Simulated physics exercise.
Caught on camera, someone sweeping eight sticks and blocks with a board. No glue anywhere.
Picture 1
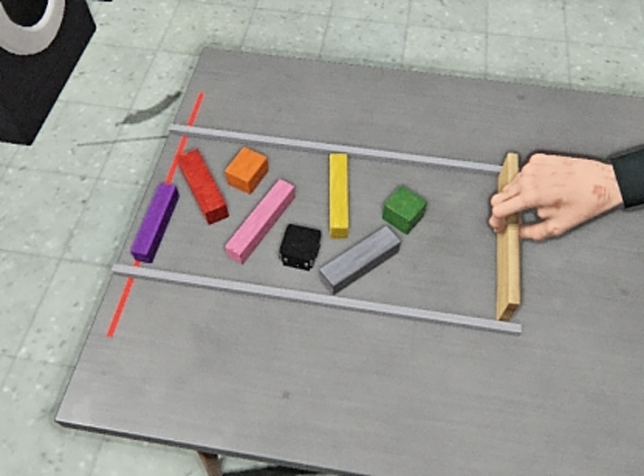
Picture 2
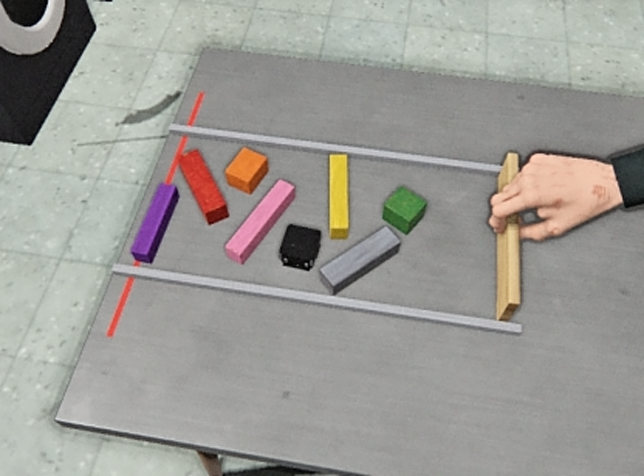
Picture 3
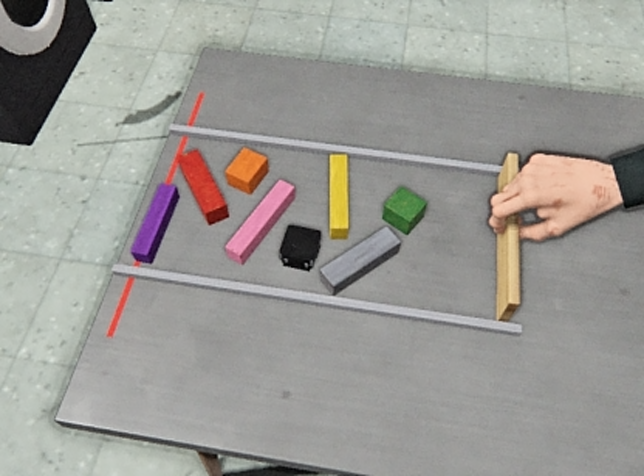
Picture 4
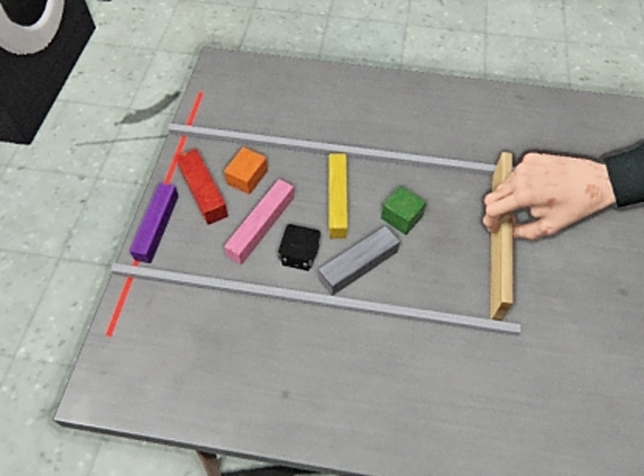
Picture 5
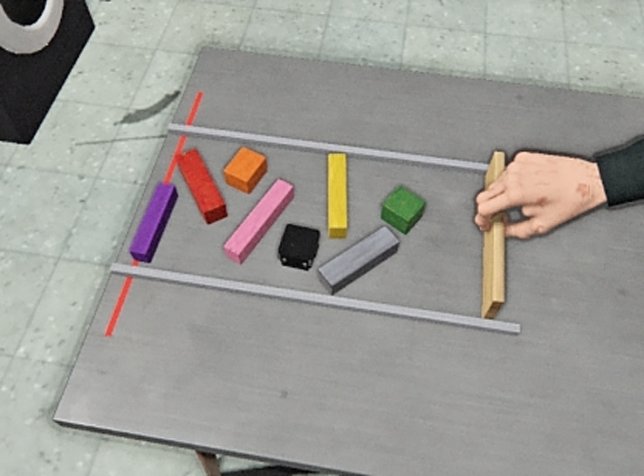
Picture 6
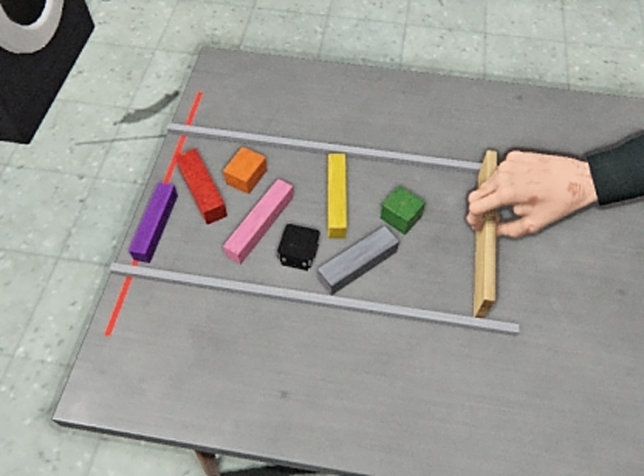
On a grey tabletop, a hand held a wooden board upright between two rails, then slid it a little way left toward eight scattered colourful sticks and blocks, which stayed where they were.
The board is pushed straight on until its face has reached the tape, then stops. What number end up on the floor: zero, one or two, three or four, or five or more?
The number that fall off is five or more.
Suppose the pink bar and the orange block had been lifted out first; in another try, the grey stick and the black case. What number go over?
It would be 4 and 5.
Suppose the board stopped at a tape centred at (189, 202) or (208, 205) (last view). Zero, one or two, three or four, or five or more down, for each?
Taking them in turn, three to four; just one or two.
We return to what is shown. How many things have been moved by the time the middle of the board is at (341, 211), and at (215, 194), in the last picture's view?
4 and 8.
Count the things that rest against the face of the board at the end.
2 of them.
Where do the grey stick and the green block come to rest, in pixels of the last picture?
About (133, 227), and the other about (146, 179).
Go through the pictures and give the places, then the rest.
The first picture shows purple stick (156, 223); red bar (203, 186); orange block (247, 171); board (508, 234); tape (162, 198).
The second picture shows red bar (203, 186); black case (301, 248).
The third picture shows orange block (248, 171); board (508, 234).
The fourth picture shows purple stick (155, 222); green block (403, 210).
The fifth picture shows red bar (202, 186); grey stick (359, 260).
The sixth picture shows purple stick (154, 222); red bar (201, 186); orange block (246, 171); board (486, 231); tape (160, 198).
Soon after, none off yet; purple stick at rest near (154, 222); red bar at rest near (201, 186); orange block at rest near (246, 171).
Then, none off yet; purple stick moving near (145, 222); red bar moved a little near (169, 178); orange block moved about its own width near (201, 157).
At rest, the number that fall off is five or more; fallen, yellow bar, black case, pink bar, orange block, red bar and purple stick.
